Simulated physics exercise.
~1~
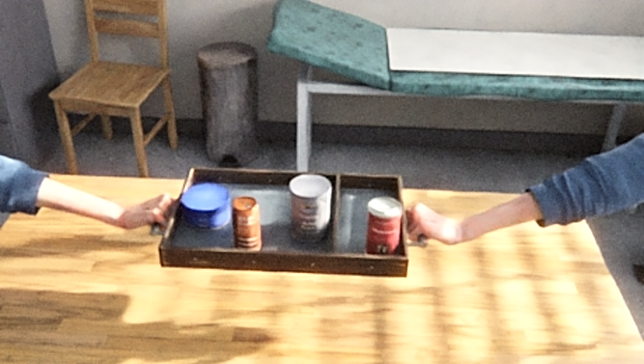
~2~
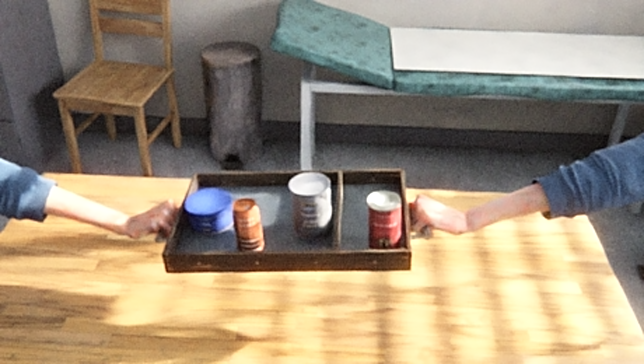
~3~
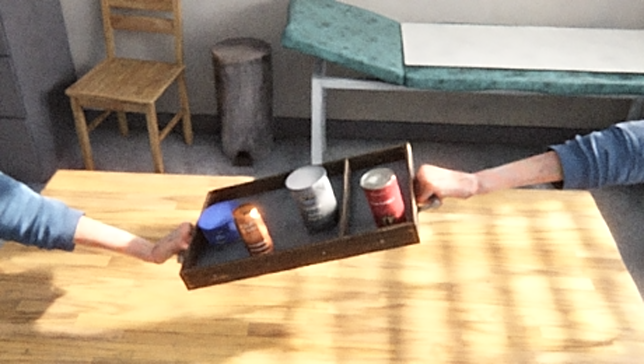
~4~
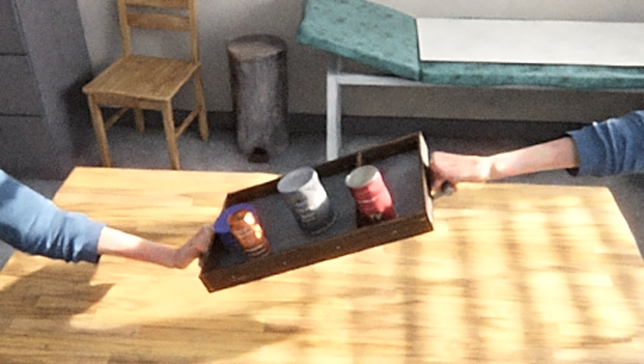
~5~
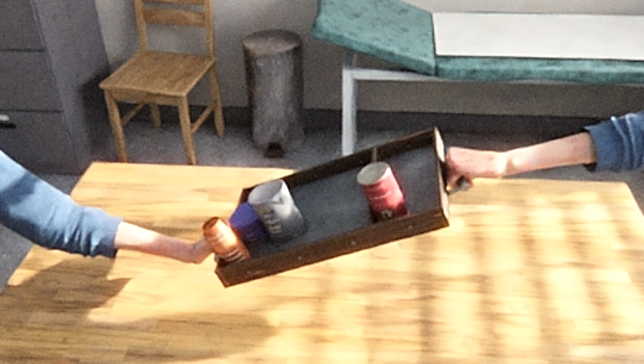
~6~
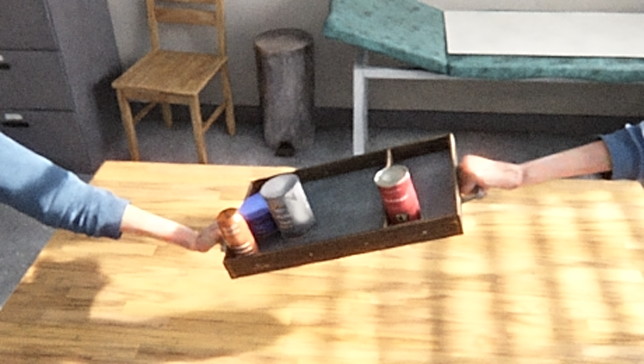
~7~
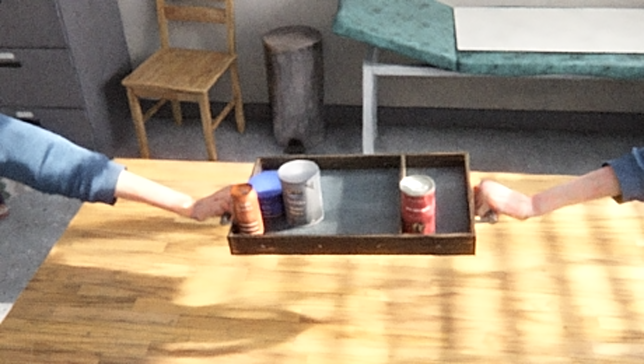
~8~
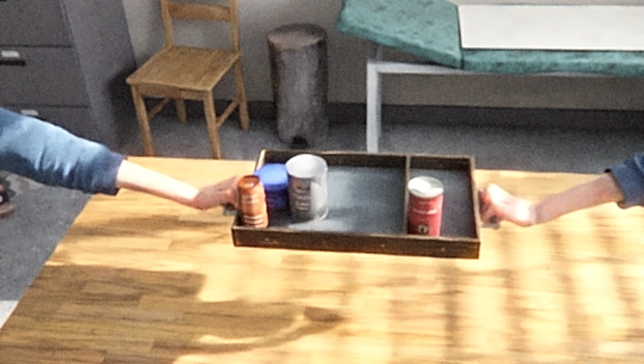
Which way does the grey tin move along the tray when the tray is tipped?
The grey tin slides to the left, towards the lowered edge of the tray, and ends up close beside the blue tub.
